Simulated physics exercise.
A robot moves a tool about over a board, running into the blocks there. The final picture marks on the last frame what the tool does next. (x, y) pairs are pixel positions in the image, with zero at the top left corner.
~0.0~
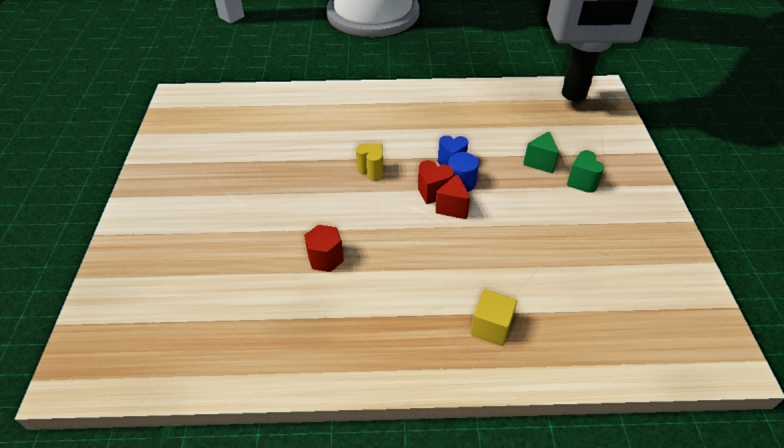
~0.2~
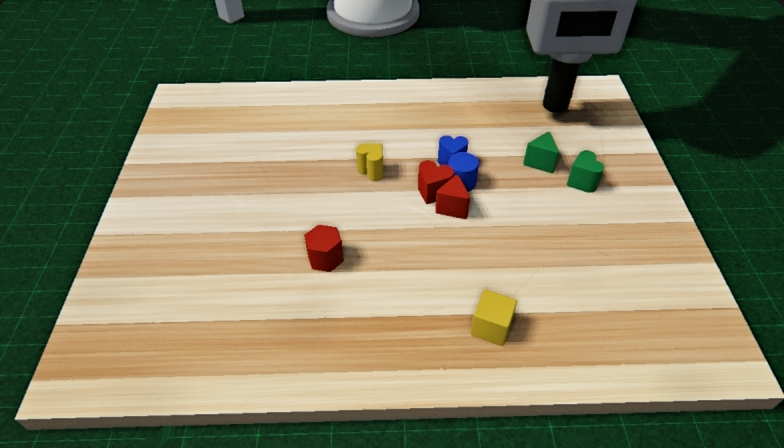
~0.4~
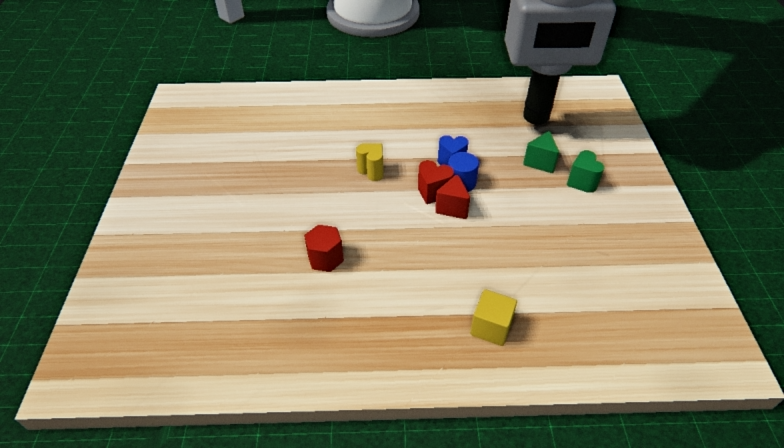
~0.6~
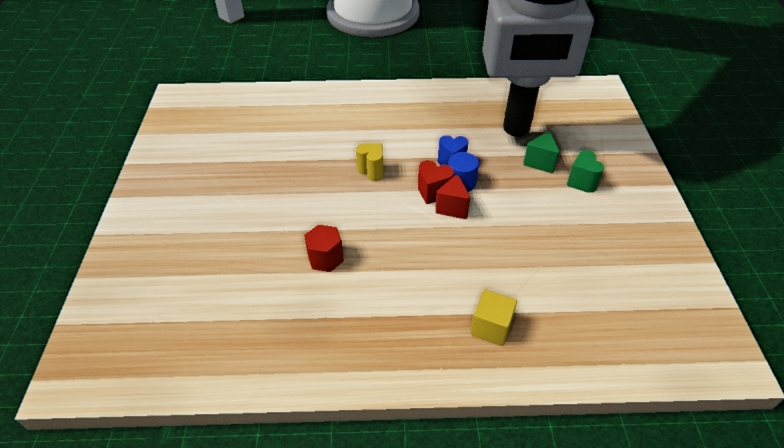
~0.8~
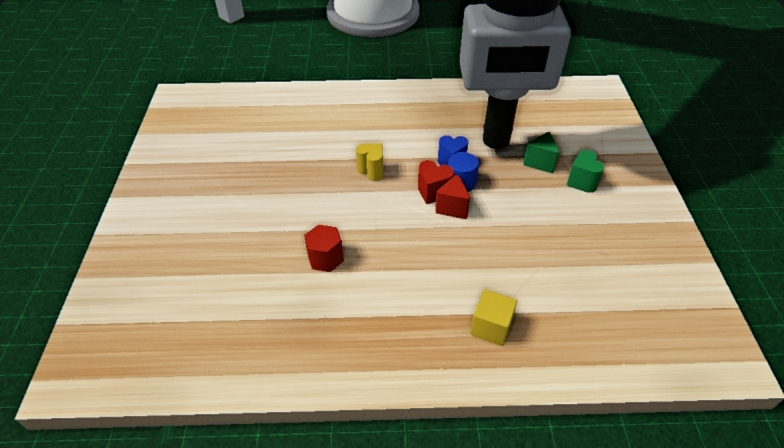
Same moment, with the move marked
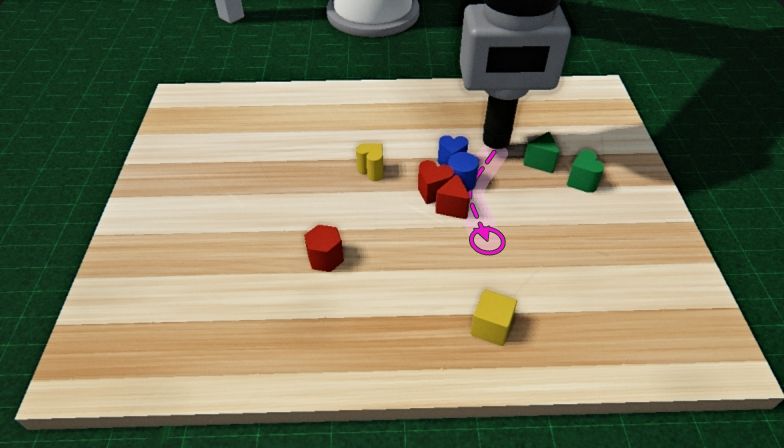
Robot arm sliding its black tool leftward and nearer across a striped wooden board, while the scattered colourful blocks stay still.
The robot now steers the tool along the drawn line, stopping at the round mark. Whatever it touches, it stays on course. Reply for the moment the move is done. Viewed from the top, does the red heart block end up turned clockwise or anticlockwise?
If we look at it from overhead, the red heart block pivots clockwise.
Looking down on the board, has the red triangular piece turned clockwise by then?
No, it doesn't check out.
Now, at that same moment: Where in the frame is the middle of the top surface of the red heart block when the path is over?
Final place: (414, 178).
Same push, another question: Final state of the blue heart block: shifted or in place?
That block remains where it is.
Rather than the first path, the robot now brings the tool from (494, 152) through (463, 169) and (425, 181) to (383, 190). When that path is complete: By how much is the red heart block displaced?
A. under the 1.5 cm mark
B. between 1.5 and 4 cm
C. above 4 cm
I'll go with B - between 1.5 and 4 cm.
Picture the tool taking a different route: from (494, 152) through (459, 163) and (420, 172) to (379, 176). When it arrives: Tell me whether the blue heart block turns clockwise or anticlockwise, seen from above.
My prediction: CCW.
The line goes from (494, 152) via (476, 177) and (473, 207), ending at (487, 241).
The first path, step by step. One third of the way, tool (478, 166); red heart block (427, 175), turned 20° clockwise; red triangular piece (453, 192); blue round block (458, 168).
Two thirds of the way, tool (475, 197); red heart block (414, 178), turned 60° clockwise; red triangular piece (442, 208), turned 75° anticlockwise; blue round block (444, 188).
At the end, tool (489, 230); red heart block (414, 178), turned 60° clockwise; blue heart block unmoved; red triangular piece (442, 208), turned 75° anticlockwise; blue round block (444, 188).
